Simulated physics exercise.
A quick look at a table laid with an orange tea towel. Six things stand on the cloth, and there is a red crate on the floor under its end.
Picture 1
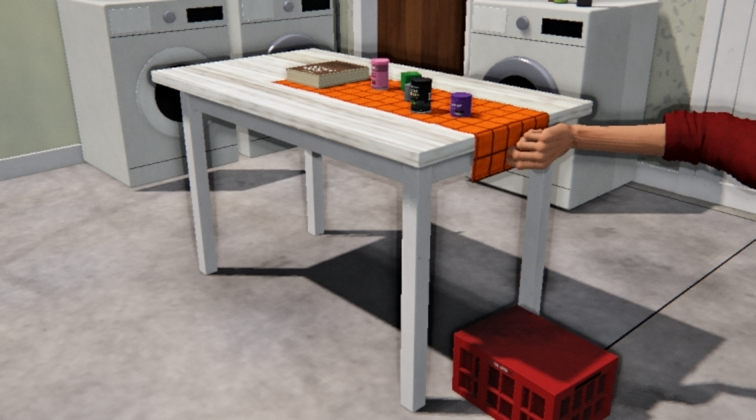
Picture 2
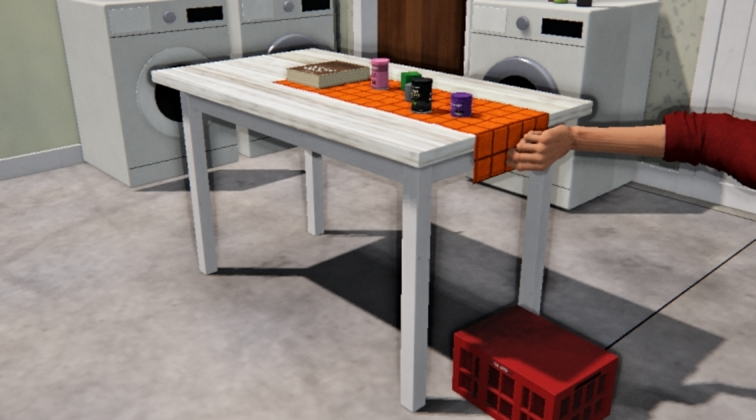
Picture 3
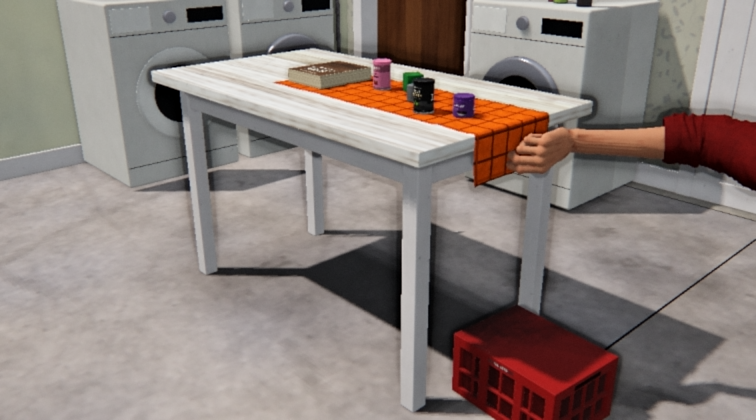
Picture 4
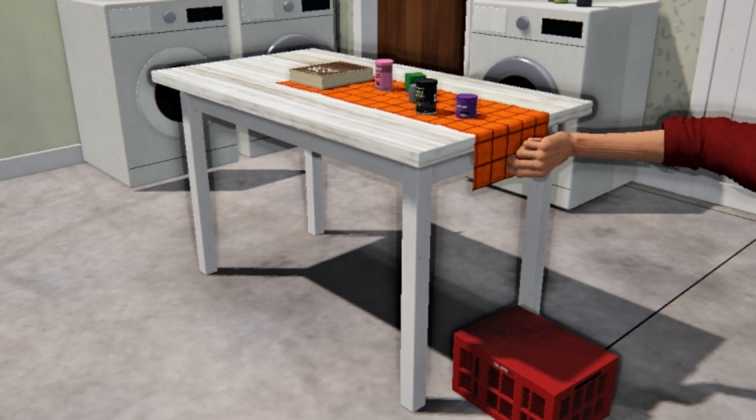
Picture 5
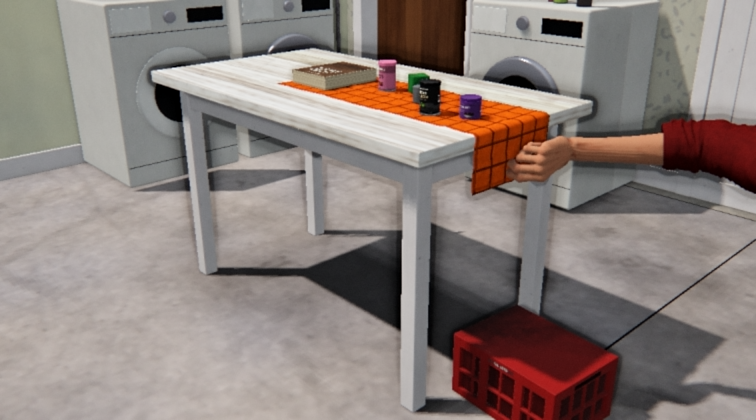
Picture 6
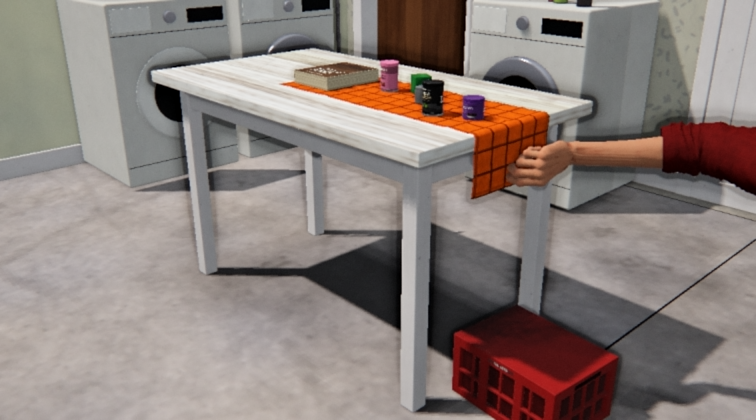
A hand slowly pulls an orange cloth rightward, carrying the pots and book along the table.
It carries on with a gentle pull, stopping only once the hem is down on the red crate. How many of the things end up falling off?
In all, four slip off.
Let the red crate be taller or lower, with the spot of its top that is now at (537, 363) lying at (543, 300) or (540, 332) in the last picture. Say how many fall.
2 and 3.
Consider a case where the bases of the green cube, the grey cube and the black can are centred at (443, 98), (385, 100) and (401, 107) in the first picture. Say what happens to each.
Start with the green cube, which is lost; next the grey cube, which is lost; last the black can, which is lost.
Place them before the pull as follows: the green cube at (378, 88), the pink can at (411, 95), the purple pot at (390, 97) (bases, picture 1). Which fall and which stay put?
The green cube stays put; the pink can topples down; and the purple pot topples down.
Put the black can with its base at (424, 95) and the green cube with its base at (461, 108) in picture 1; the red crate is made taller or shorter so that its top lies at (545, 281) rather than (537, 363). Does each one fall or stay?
First the black can: It is still up there. Then the green cube: It ends off the top.
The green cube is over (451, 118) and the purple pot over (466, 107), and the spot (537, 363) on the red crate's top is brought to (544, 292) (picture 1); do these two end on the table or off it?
So the green cube leaves, and the purple pot leaves.
A little later, hem near (507, 264); purple pot and black can gone.
Next, hem on the crate; purple pot, black can and grey cube gone.
When it is over, hem on the crate; purple pot, black can, grey cube and green cube gone. It carries off four.
